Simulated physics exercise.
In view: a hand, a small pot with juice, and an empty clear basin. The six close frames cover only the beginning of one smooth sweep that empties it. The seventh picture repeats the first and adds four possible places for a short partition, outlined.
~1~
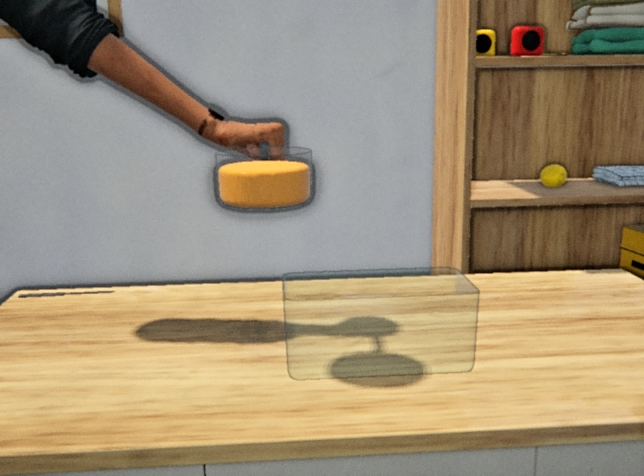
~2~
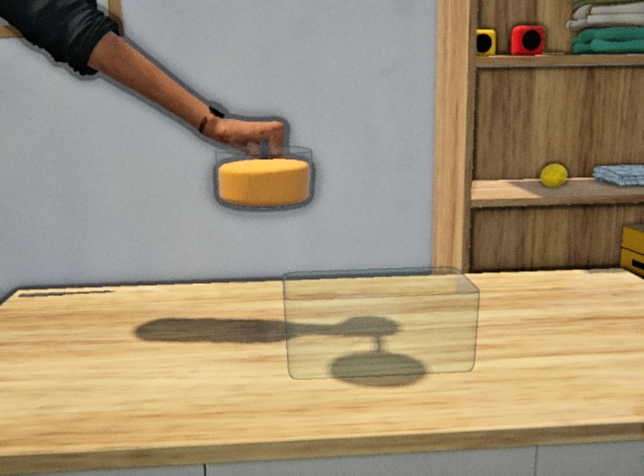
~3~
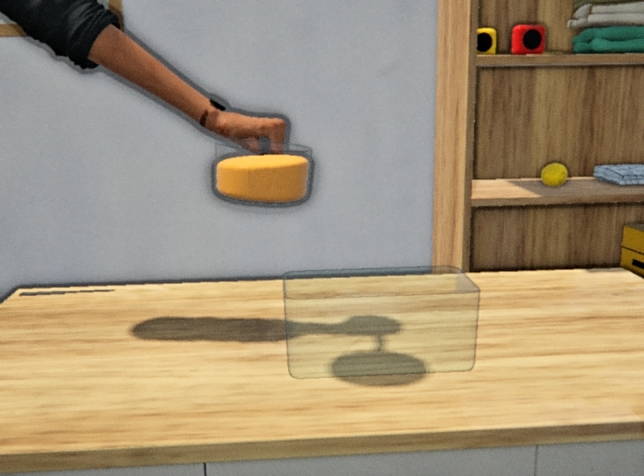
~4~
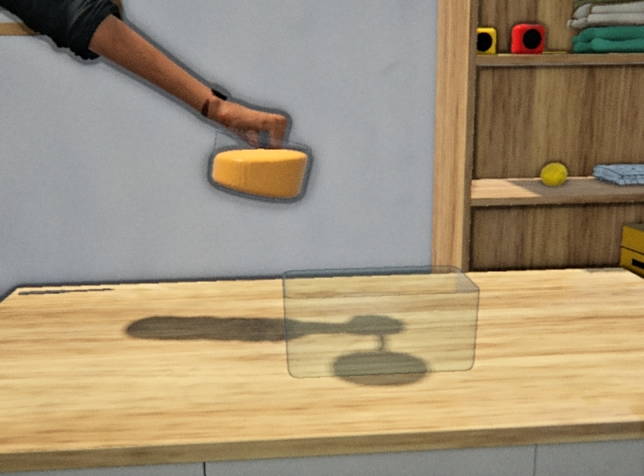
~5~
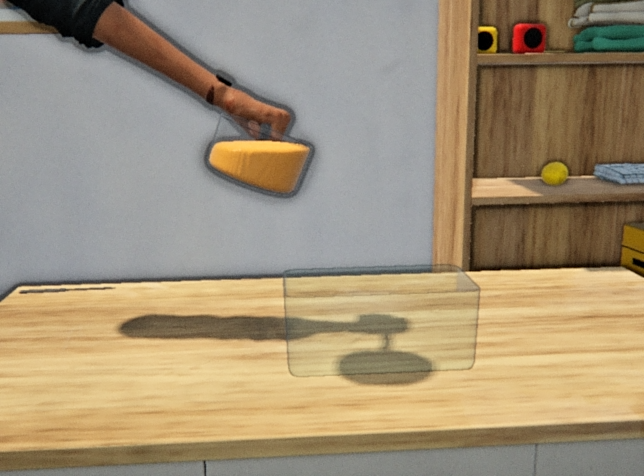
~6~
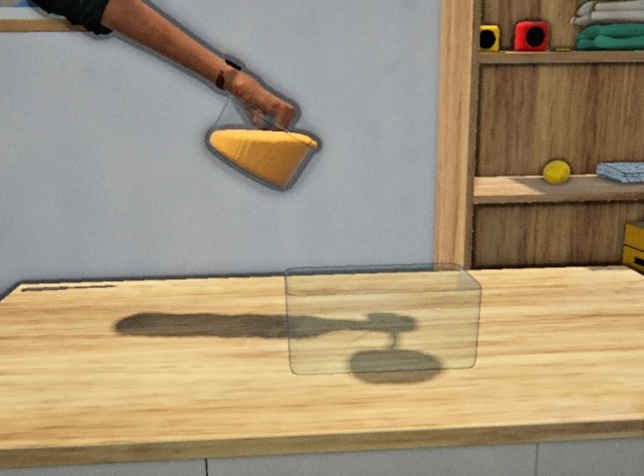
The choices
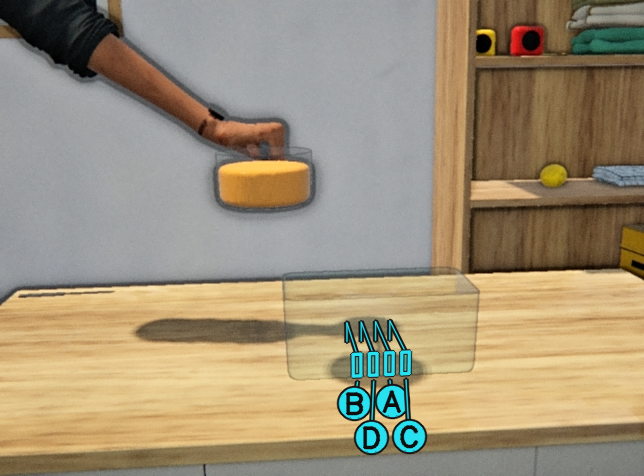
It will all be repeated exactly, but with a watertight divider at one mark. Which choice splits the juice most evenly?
Position C does it best.
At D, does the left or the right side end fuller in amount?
The right one.
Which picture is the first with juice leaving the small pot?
Picture 6.
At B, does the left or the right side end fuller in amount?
The right side.
In cyan, A at (389, 380); B at (357, 381); C at (406, 379); D at (373, 380).
For position A, about 19 % ends left of the wall and 80 % right of it.
For position B, about 10 % ends left of the wall and 87 % right of it.
For position C, about 44 % ends left of the wall and 54 % right of it.
For position D, about 12 % ends left of the wall and 87 % right of it.
